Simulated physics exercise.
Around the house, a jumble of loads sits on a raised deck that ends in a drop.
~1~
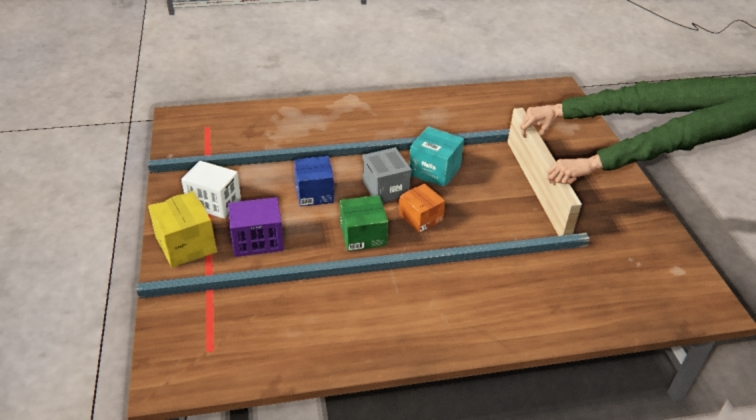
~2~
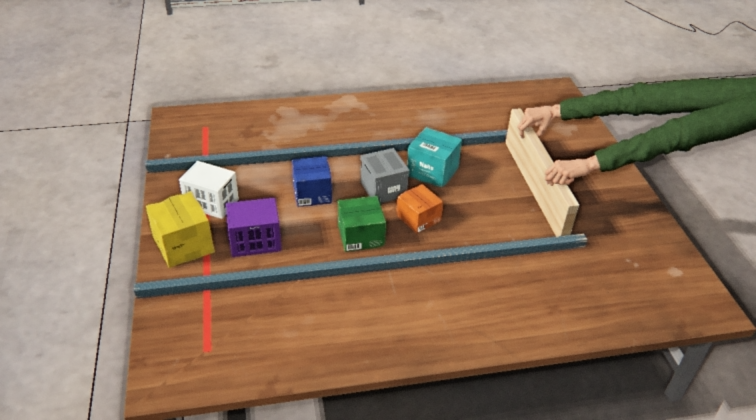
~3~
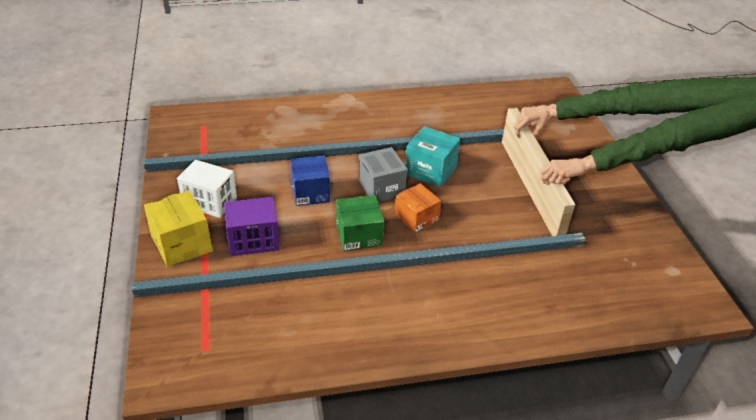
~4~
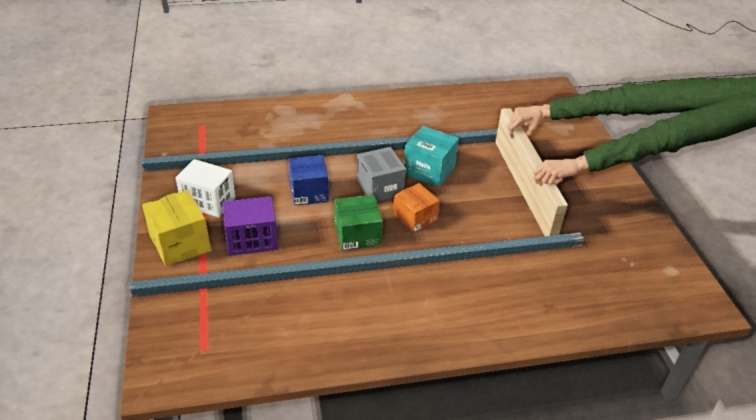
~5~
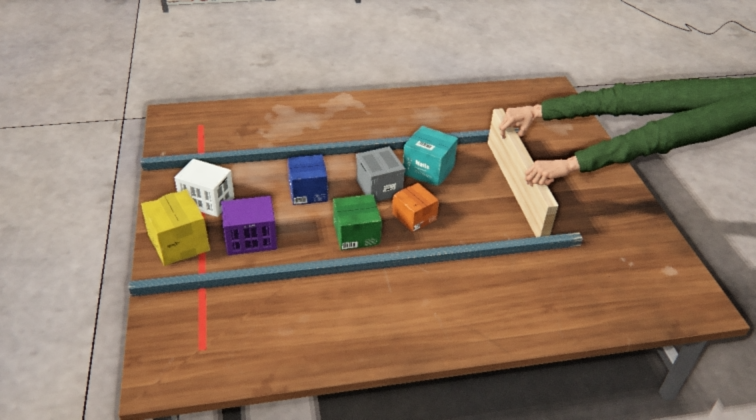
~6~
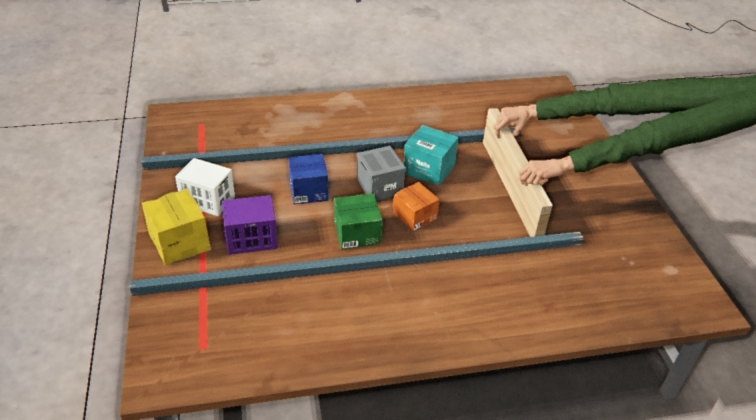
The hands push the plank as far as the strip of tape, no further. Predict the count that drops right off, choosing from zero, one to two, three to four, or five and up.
Count: Three or four.
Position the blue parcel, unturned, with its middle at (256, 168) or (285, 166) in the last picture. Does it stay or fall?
In turn it slips off; slips off.
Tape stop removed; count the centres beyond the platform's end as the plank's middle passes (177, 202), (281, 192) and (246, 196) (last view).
5; 1; 1.
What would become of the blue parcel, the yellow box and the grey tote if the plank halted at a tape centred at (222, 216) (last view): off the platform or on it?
Taking them in turn: Blue parcel is still there, yellow box ends up off it, grey tote is still there.
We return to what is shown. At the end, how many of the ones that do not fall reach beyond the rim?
That comes to 1 of them.
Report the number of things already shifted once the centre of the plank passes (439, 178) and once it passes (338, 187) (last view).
I get 2 at the one place and 6 at the other.
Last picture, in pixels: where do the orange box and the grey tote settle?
In order, first (184, 231), then (174, 196).
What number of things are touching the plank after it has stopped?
At rest, 3 are in contact.
Soon after, none off yet; yellow box at rest near (177, 226); white crate at rest near (206, 187); purple crate at rest near (250, 225).
After that, none off yet; yellow box displaced a little near (163, 227); white crate moving near (202, 189); purple crate displaced about its own width near (214, 228).
In the end, the number that fall off is three or four; gone, blue parcel, purple crate, white crate and yellow box.
